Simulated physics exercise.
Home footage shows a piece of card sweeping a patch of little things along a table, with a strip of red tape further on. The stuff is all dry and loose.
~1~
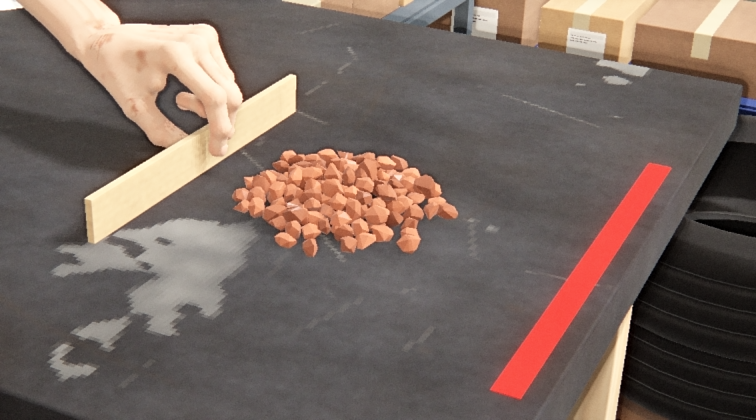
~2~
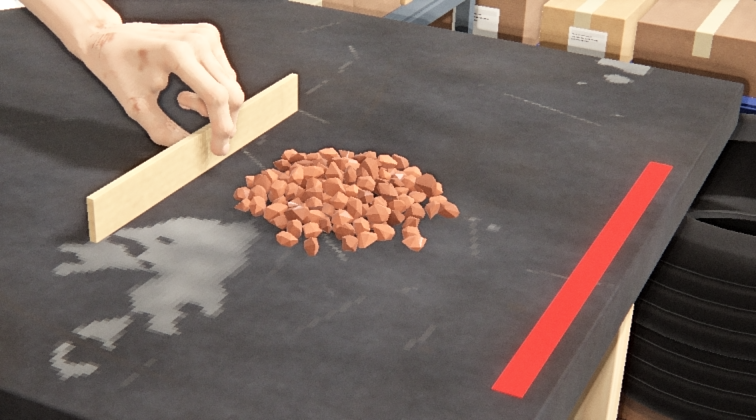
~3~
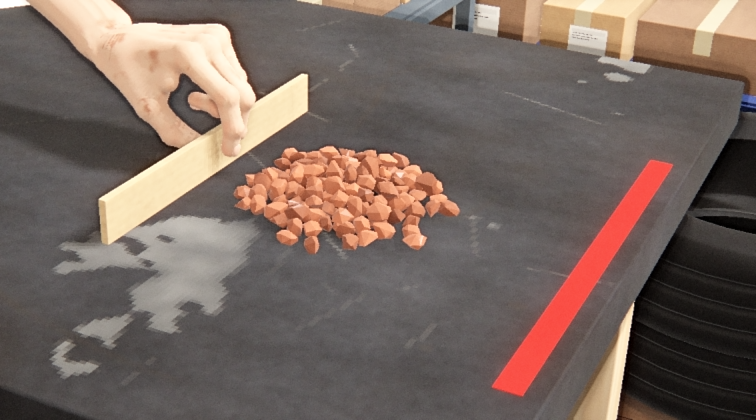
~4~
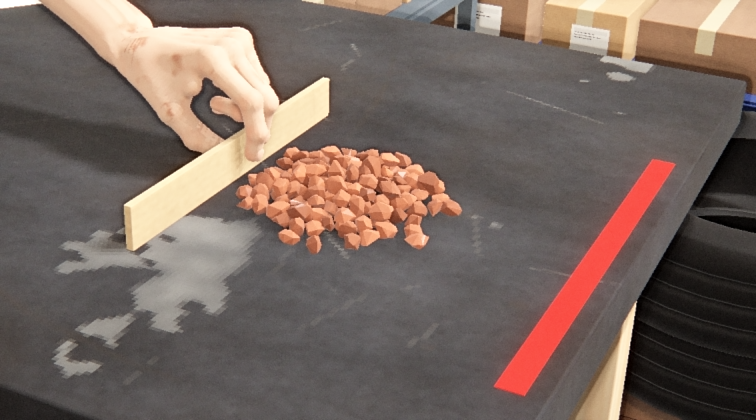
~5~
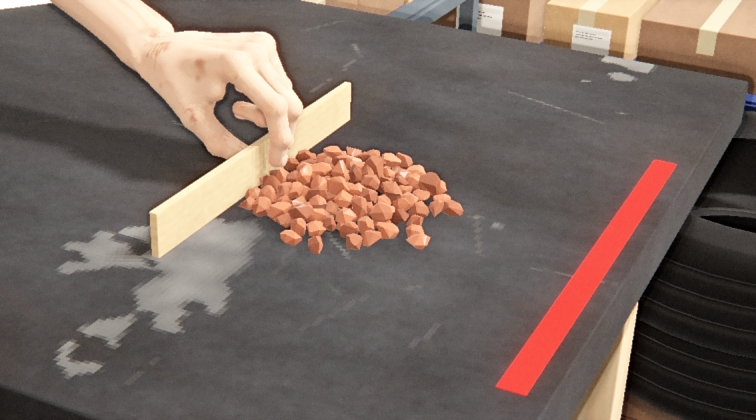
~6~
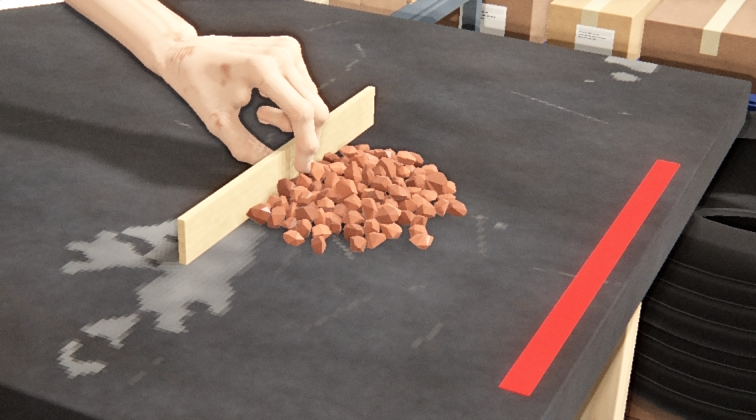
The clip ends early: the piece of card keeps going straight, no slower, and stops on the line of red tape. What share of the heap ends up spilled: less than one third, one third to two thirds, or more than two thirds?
Looks like greater than two thirds of it tips over the edge.
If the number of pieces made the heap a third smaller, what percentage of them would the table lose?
Result: Near 90 %.
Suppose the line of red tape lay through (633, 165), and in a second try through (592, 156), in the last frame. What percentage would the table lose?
First try about 70 per cent, second about 20 per cent.
Soon, piece of card still moving, near (450, 182); heap all on the table, its front near (586, 240).
A while on, piece of card stopped at the red tape; heap most over the edge.
Finally, piece of card stopped at the red tape; heap most over the edge.
